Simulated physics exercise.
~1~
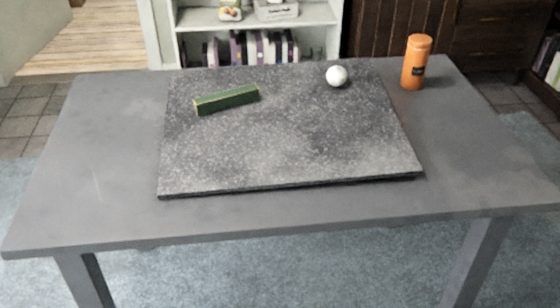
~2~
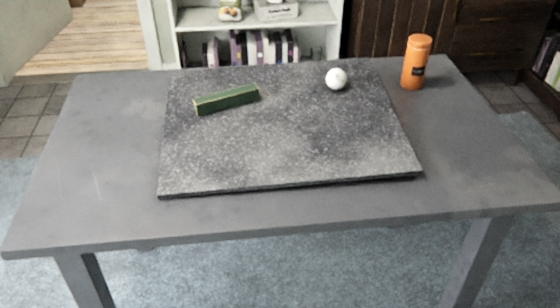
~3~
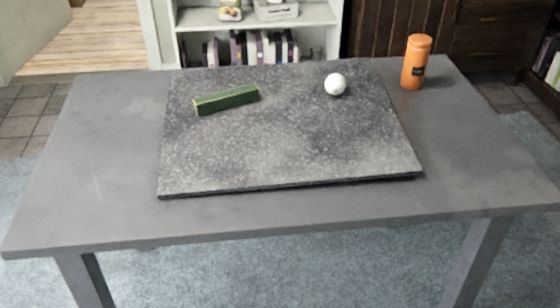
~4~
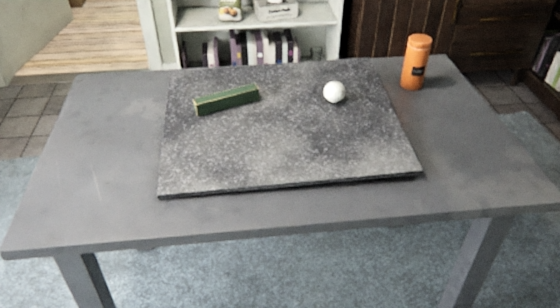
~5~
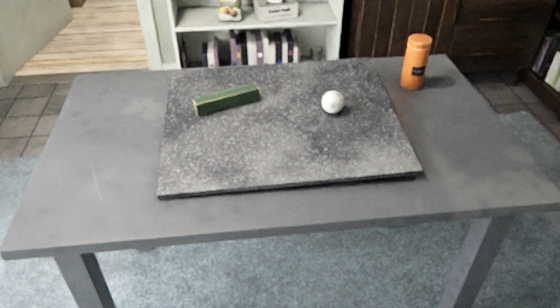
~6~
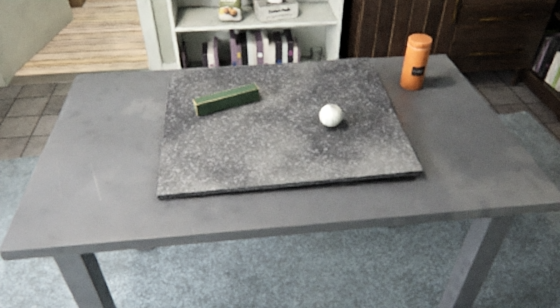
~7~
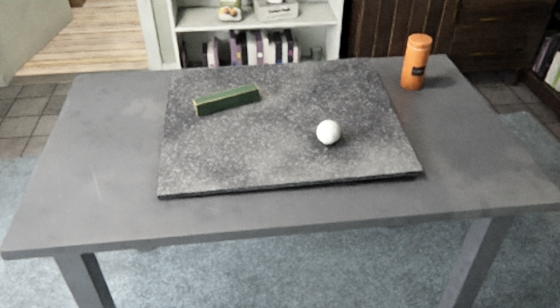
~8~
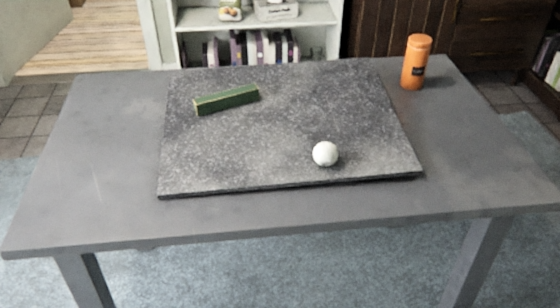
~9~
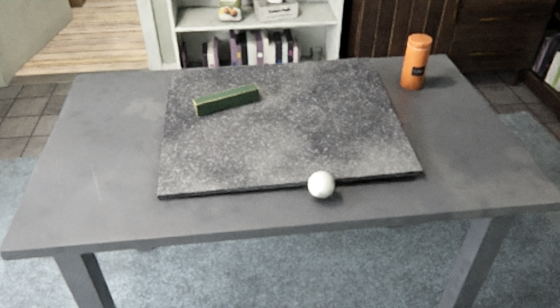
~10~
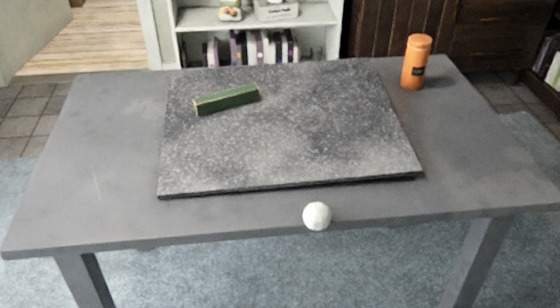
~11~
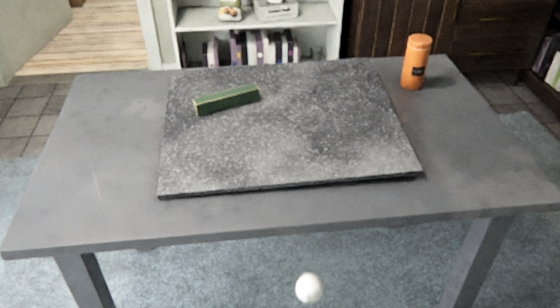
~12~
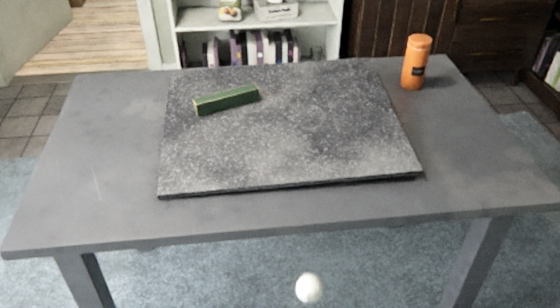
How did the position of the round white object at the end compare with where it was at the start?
At the start it was near the back of the speckled board, to the left of the orange jar. By the end it was off the table, below the front edge and a little farther left, against the blue carpet.
A round white object rolled slowly down a speckled dark board on a gray table, picked up speed, and went over the front edge, ending up below the tabletop against the blue carpet, while the orange jar and green block stayed put.
